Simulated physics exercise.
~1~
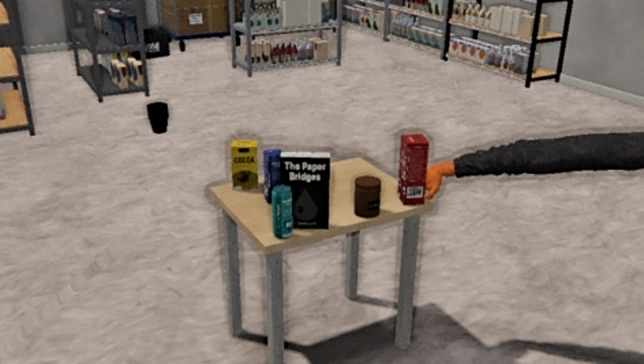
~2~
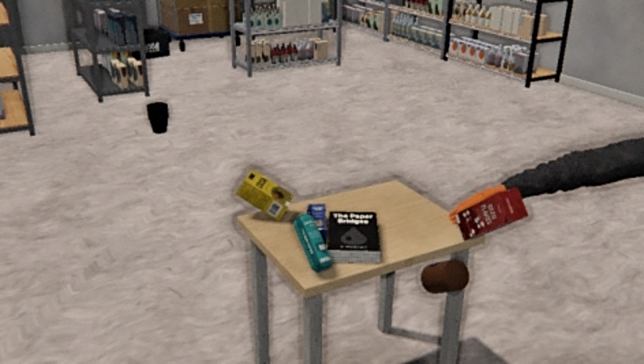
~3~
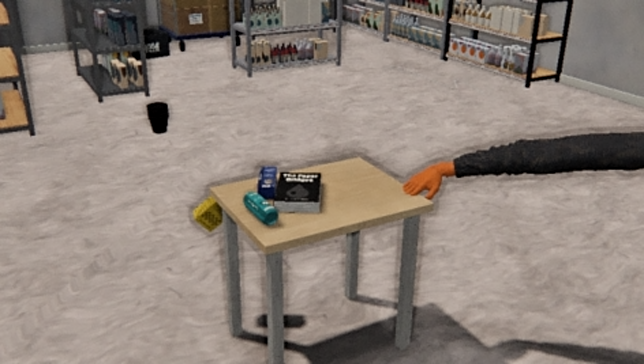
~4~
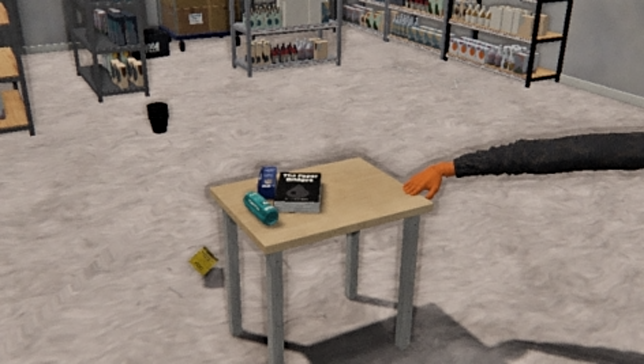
To begin with, a side table holds six items, among them a black book, a turquoise can and a brown jar, while an orange-gloved hand rests at its right edge beside a red carton. The table lurches toward us and to the right, and its load topples. The red carton and brown jar go over the right side as the book falls flat. The table then moves back, and the yellow carton drops off the left side. Finally, the blue carton, can and book lie tipped over on the tabletop, with the hand still at the edge.
